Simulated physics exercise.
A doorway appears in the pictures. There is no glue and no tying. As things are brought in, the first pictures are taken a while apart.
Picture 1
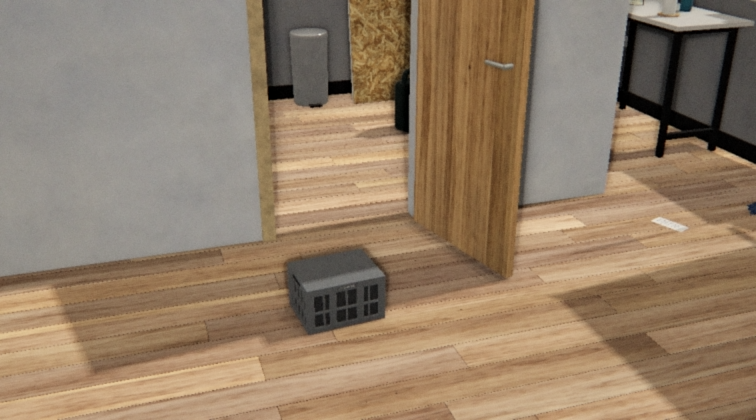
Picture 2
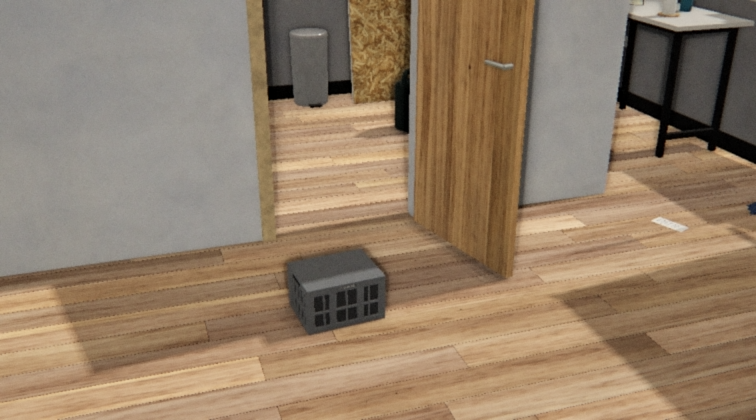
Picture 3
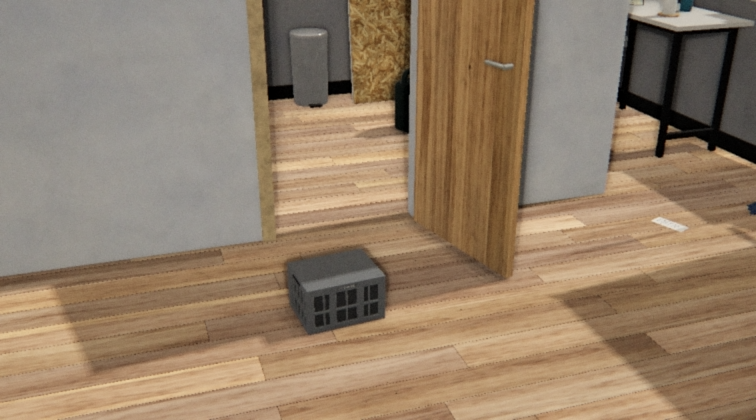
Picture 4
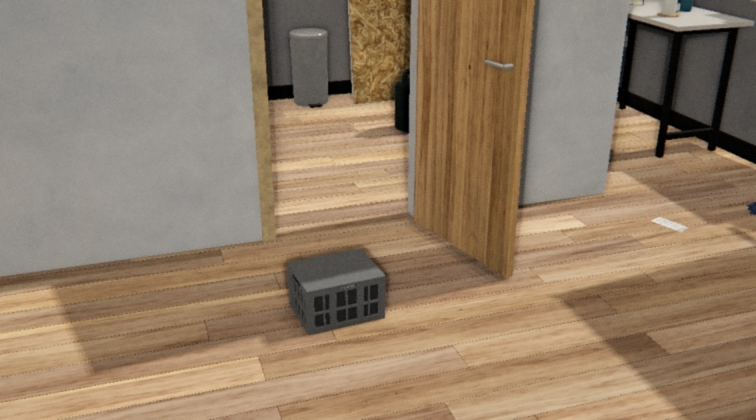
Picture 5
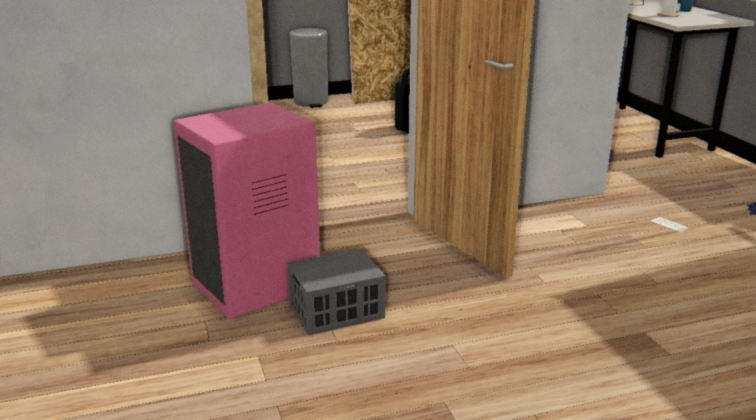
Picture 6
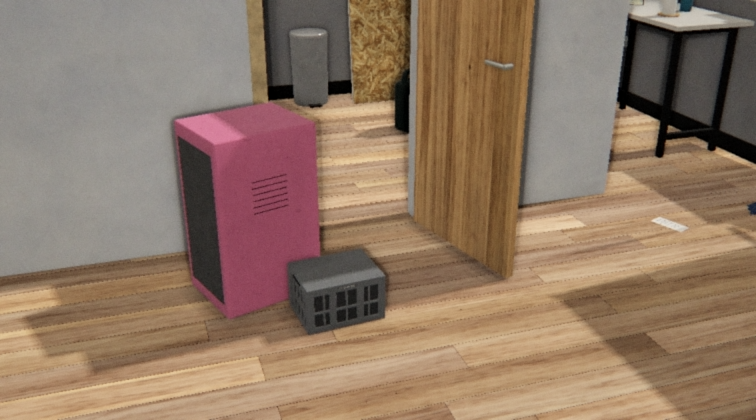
A tall pink cabinet-like appliance with a dark side panel comes into view partway through, left of a small grey crate, in a wood-floored room seen from a high, fixed viewpoint. A wooden door stands wide open beside a grey wall, with a grey bin beyond and a white-topped table at right. The appliance appears abruptly, without visible handling, then everything stays still.
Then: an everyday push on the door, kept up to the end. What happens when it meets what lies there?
Most likely it will sit flush in the frame.
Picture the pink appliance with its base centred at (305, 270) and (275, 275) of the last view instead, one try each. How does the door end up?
So the first time it is halted early, and the second time it is halted early.
Then, 0.60 s later than the last frame, open by 84°.
Then, 0.90 s later than the last frame, open by 62°.
Then, 1.20 s later than the last frame, open by 37°.
Then, 1.50 s later than the last frame, open by 11°.
When it is over, open by 0°; both as before. End places, in pixels of the last picture, pink appliance near (251, 208).
